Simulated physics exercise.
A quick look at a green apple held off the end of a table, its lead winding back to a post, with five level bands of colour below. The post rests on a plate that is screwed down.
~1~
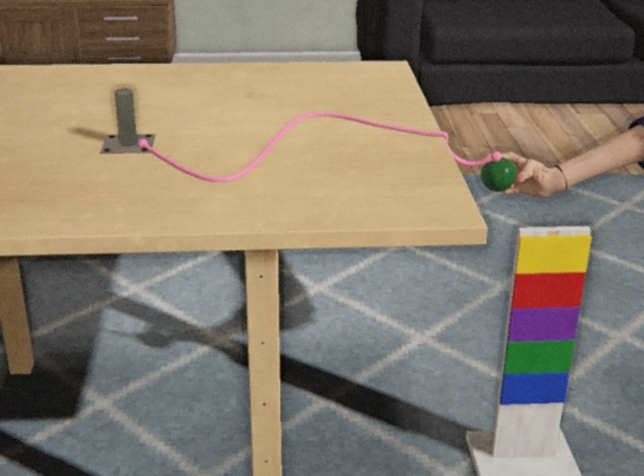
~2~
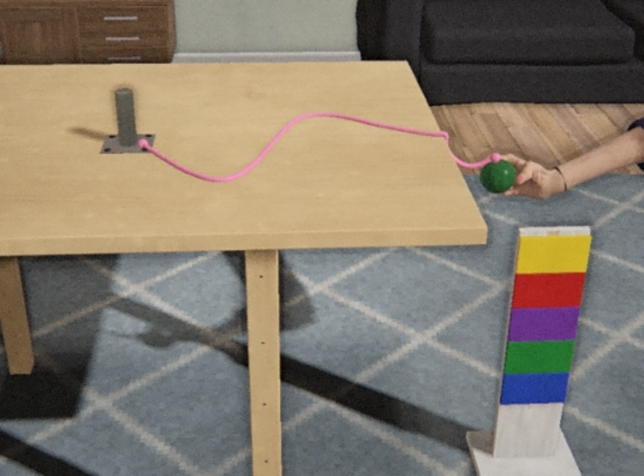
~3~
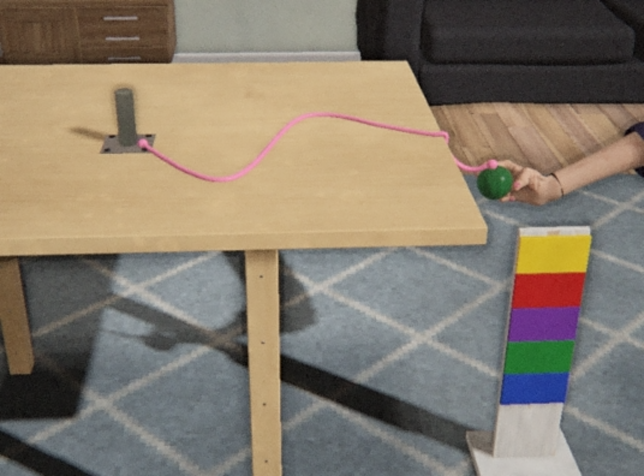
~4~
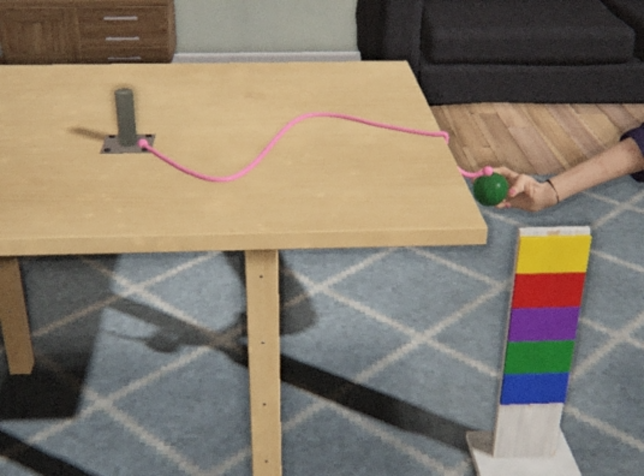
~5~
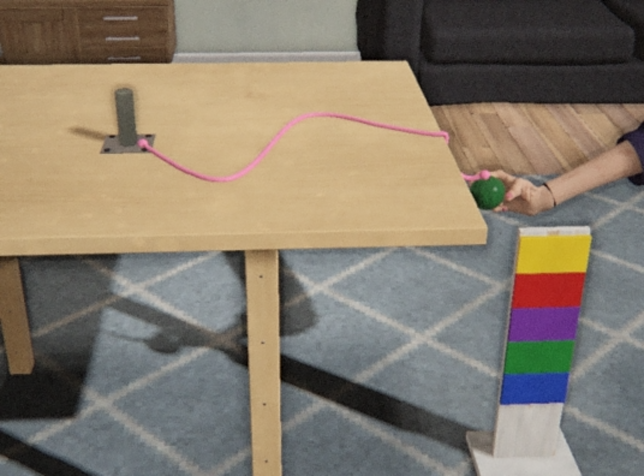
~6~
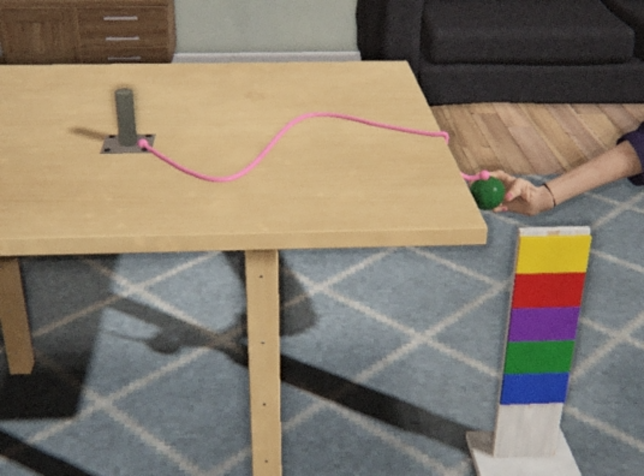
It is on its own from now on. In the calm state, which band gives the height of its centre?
The green band gives it.
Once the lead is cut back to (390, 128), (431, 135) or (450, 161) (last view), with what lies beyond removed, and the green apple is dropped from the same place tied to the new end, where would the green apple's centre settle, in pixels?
Roughly (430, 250), (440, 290), (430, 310).
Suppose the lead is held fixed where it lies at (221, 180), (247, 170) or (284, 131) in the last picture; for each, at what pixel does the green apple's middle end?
Expect roughly (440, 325) for the first, (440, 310) for the second and (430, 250) for the third.
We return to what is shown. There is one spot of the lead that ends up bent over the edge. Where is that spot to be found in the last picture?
That spot is roughly at (303, 117).
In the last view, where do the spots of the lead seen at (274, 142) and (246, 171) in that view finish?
About (378, 147), and the other about (301, 145).
Soon after, apple near (447, 338); level with purple.
After that, apple near (433, 369); level with green.
In the end, apple near (432, 370); level with green. At green.
